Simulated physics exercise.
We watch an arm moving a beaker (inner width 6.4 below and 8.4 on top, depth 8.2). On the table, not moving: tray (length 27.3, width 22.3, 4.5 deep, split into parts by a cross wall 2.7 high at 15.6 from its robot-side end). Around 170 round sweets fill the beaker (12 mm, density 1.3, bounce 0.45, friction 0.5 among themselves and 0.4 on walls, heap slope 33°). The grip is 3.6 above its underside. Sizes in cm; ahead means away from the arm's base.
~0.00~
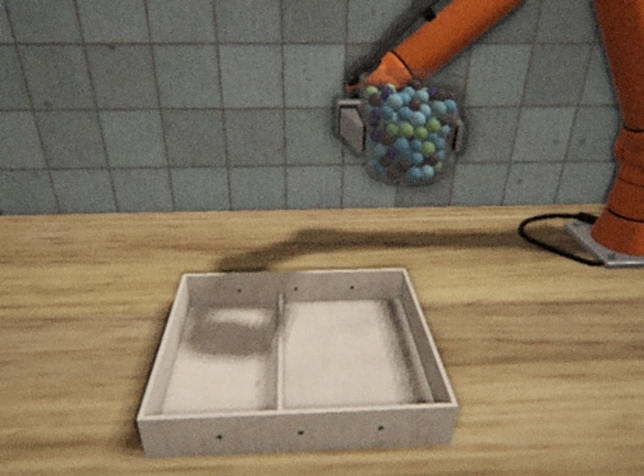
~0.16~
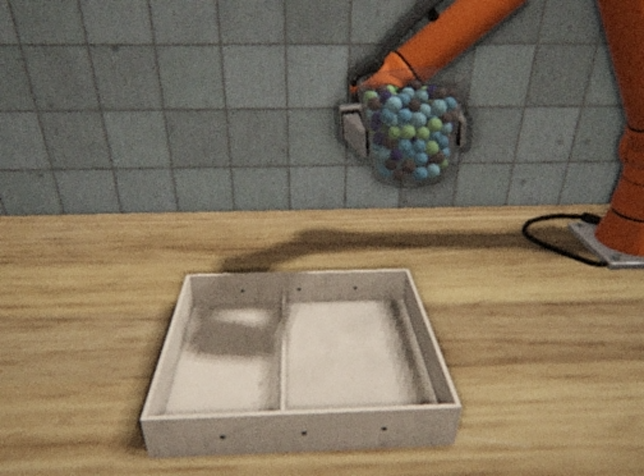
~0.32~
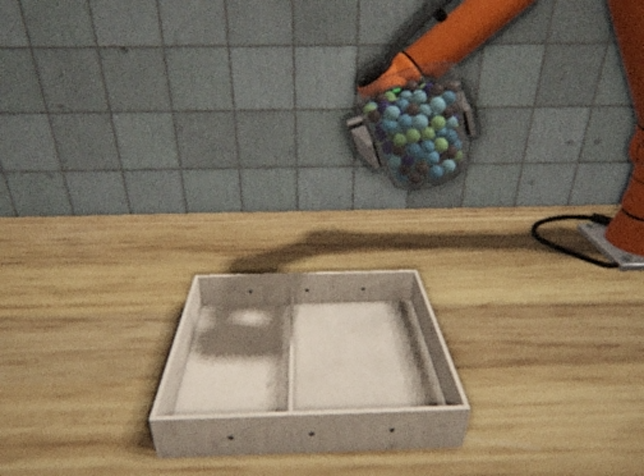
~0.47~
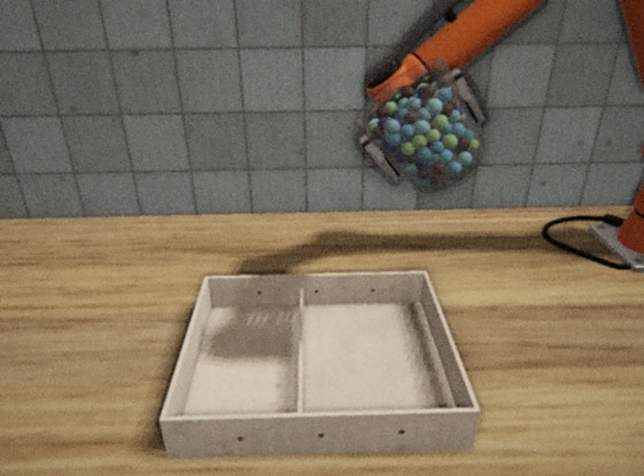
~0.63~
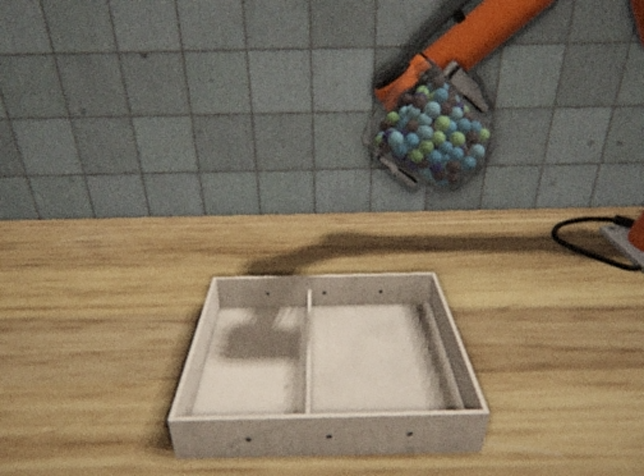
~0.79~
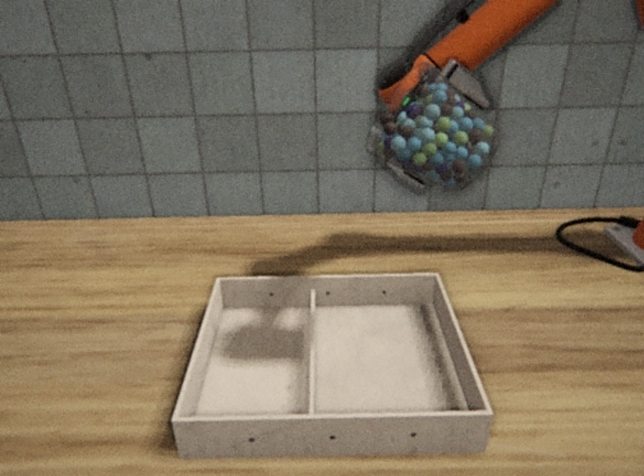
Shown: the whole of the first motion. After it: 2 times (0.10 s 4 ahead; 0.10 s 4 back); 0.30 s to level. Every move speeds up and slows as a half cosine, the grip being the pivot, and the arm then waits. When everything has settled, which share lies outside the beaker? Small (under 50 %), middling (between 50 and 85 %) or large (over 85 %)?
Share outside the beaker: Small (under 50 %).
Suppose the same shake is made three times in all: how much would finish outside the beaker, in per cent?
It would be near 50 per cent.
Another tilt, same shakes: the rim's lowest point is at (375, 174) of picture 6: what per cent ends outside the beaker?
About 85 per cent.
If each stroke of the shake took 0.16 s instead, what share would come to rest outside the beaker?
In that case some 15 per cent.
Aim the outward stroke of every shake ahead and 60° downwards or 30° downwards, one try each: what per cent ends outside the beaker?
Some 10 and 20 per cent.
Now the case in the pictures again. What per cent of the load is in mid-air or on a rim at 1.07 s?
Roughly 22 per cent.
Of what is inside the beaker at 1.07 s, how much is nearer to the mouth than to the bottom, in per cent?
Some 45 per cent.
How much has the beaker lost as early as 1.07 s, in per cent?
Near 20 per cent so far.
After 1.07 s, tilted 56° forward, highest piece 29 above the table; 135 in the beaker, 39 in flight or on a rim.
After 1.35 s, tilted 25° forward, highest piece 30 above the table; 106 in the beaker, 37 in the far-side part, 21 in the robot-side part, 10 in flight or on a rim.
After 1.69 s, level, highest piece 30 above the table; 106 in the beaker, 40 in the far-side part, 25 in the robot-side part, 3 on the table or floor.
After 2.74 s, level, highest piece 30 above the table; 106 in the beaker, 40 in the far-side part, 25 in the robot-side part, 3 on the table or floor.
At rest, 106 in the beaker, 40 in the far-side part, 25 in the robot-side part, 3 on the table or floor. That is 39 % outside the beaker.
